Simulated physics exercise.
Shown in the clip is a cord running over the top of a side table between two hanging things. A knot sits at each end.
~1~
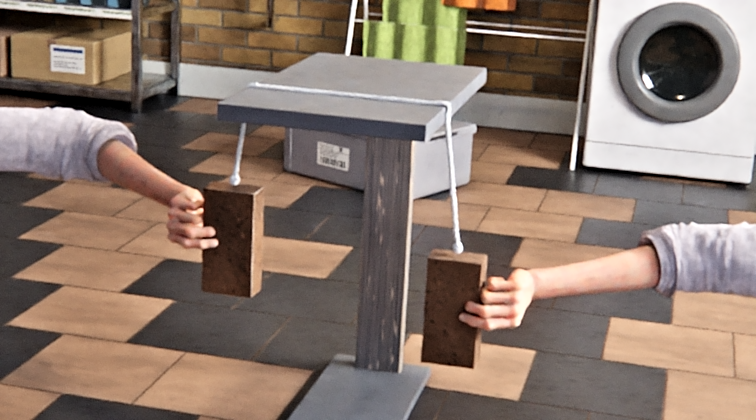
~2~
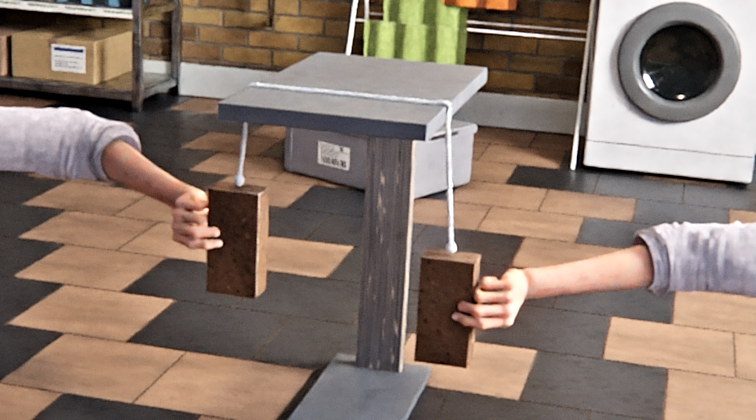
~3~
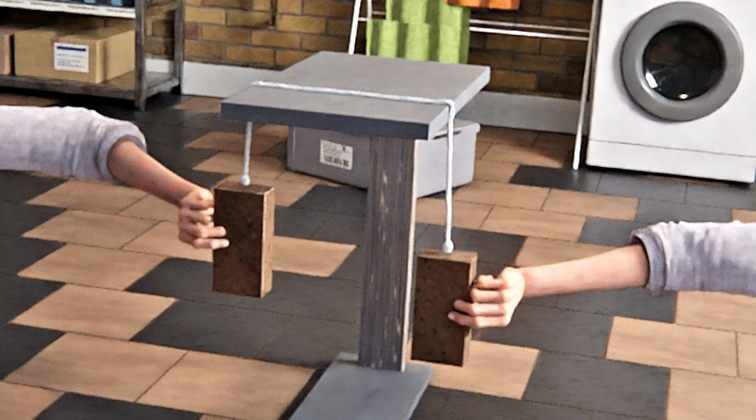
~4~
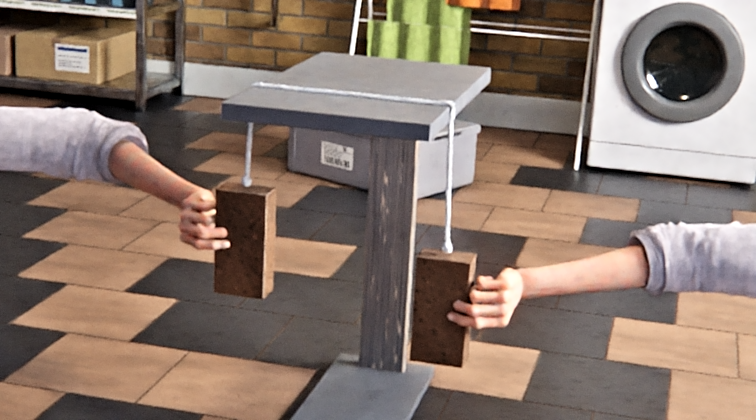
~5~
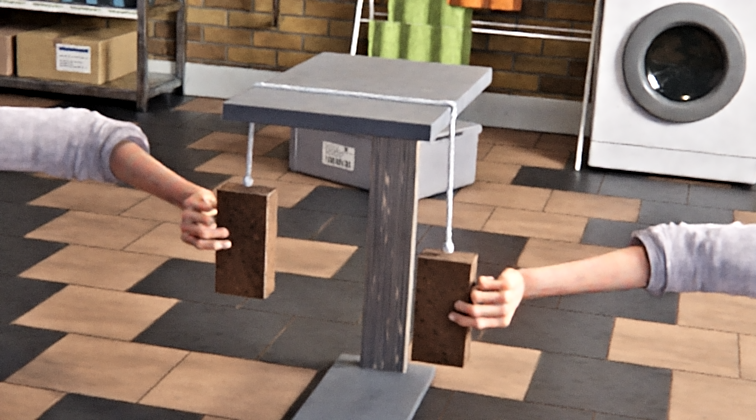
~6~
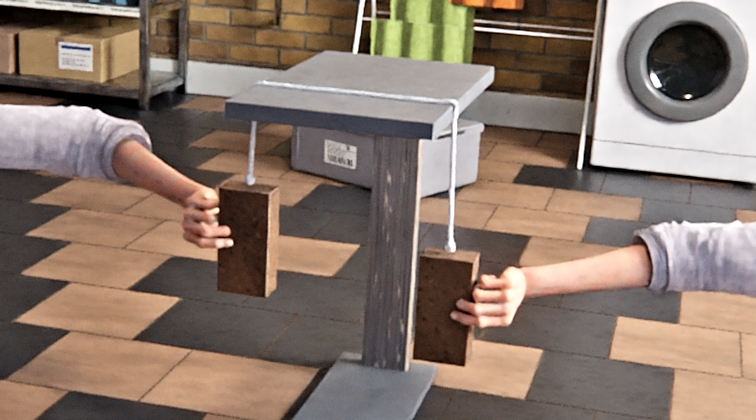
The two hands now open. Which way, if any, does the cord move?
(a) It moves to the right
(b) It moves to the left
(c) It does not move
It does not move (c).
Then, 0.80 s later than the last view, left brick where it was near (253, 240); right brick where it was near (437, 306).
Then, 1.42 s later than the last view, left brick where it was near (252, 240); right brick where it was near (444, 307).
Finally, left brick where it was near (253, 240); right brick where it was near (435, 305). The cord hangs still.
